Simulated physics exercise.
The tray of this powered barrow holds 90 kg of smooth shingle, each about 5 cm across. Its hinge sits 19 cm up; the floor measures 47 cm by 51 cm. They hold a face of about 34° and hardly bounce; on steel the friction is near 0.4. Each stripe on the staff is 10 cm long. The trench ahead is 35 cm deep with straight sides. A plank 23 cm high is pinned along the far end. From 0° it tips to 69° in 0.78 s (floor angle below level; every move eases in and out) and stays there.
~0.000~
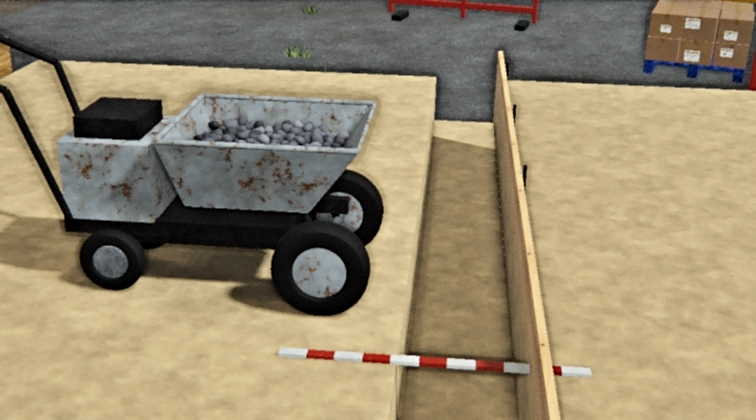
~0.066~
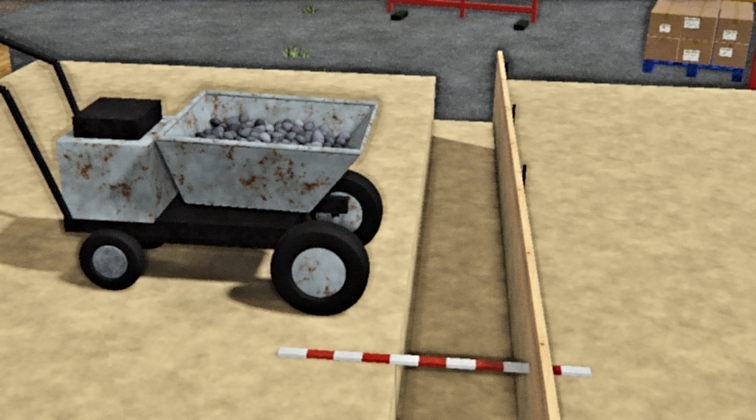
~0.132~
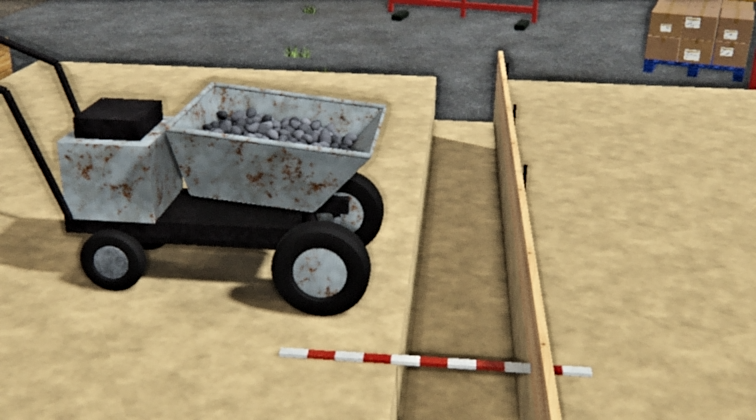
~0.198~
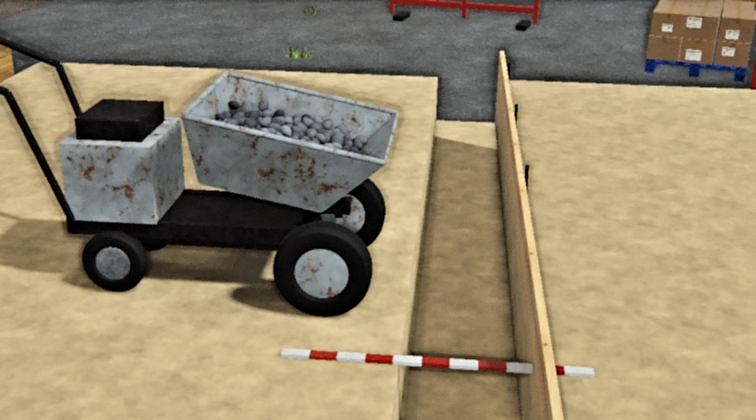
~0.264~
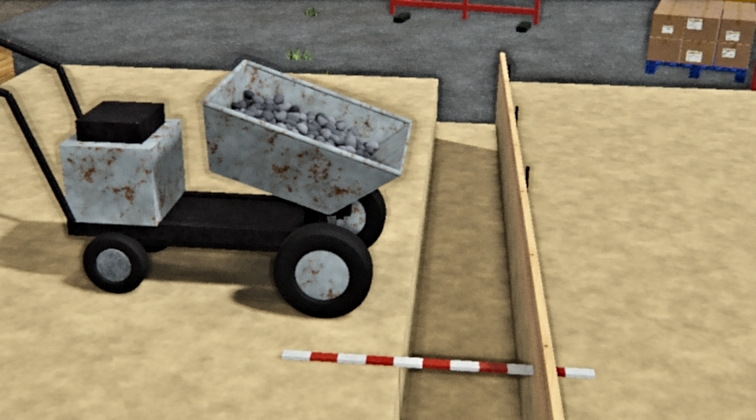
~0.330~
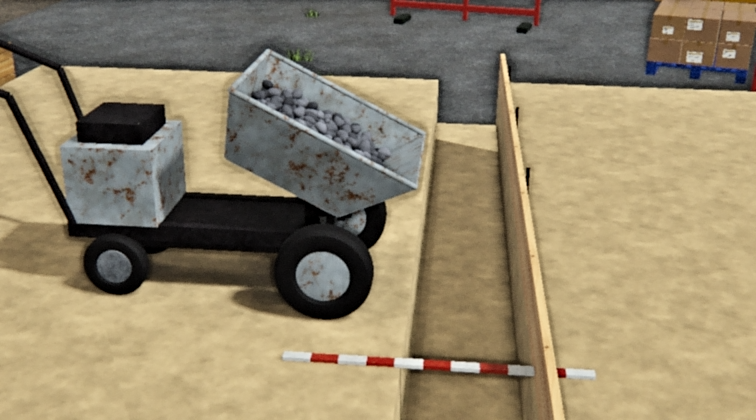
A rusty, pale grey powered barrow loaded with smooth grey stones stands at left on sandy ground, seen from slightly above and side-on beside a narrow trench. An upright plank lines the trench's right side, a red-and-white staff lies across it, and brown boxes sit behind at right. The tray starts level, then tilts steadily, its rear rising and front edge shifting rightward, while the wheels stay put.
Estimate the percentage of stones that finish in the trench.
Roughly 97 per cent ends in the trench.
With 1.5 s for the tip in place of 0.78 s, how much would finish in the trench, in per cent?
Then about 100 per cent.
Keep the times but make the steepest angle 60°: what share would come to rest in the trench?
In that case some 80 per cent.
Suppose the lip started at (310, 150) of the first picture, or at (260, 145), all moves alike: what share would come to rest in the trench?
First some 100, then 90 per cent.
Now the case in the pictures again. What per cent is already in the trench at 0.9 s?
Some 25 per cent.
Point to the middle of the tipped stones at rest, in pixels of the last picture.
Near (483, 354).
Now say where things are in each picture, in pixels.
In the first frame, the tray is at 0°, its lip at (358, 152); the top of the load is at (266, 130).
The second frame shows lip at (360, 153), floor tilted 1°, highest stones at (249, 127); the stones move at 0.3 m/s on average.
The third frame shows lip at (370, 157), floor tilted 5°, highest stones at (242, 123); the stones move at 0.6 m/s on average.
The fourth frame shows lip at (385, 163), floor tilted 11°, highest stones at (244, 115); the stones move at 0.8 m/s on average.
The fifth frame shows lip at (400, 174), floor tilted 18°, highest stones at (256, 105); the stones move at 0.9 m/s on average.
In the sixth frame, the tray is at 27°, its lip at (416, 188); the top of the load is at (270, 98); the stones move at 1.0 m/s on average.
After 0.6 s the floor is at 58°; 100 % in the tray; the foremost stones are at (432, 214).
After 0.9 s the floor is at 69°; 73 % in the tray, 27 % in the trench; the foremost stones are at (525, 272).
After 1.2 s the floor is at 69°; 23 % in the tray, 74 % in the trench, 3 % past the trench; the foremost stones are at (621, 296).
After 3.2 s the floor is at 69°; 0 % in the tray, 97 % in the trench, 3 % past the trench; the foremost stones are at (695, 302).
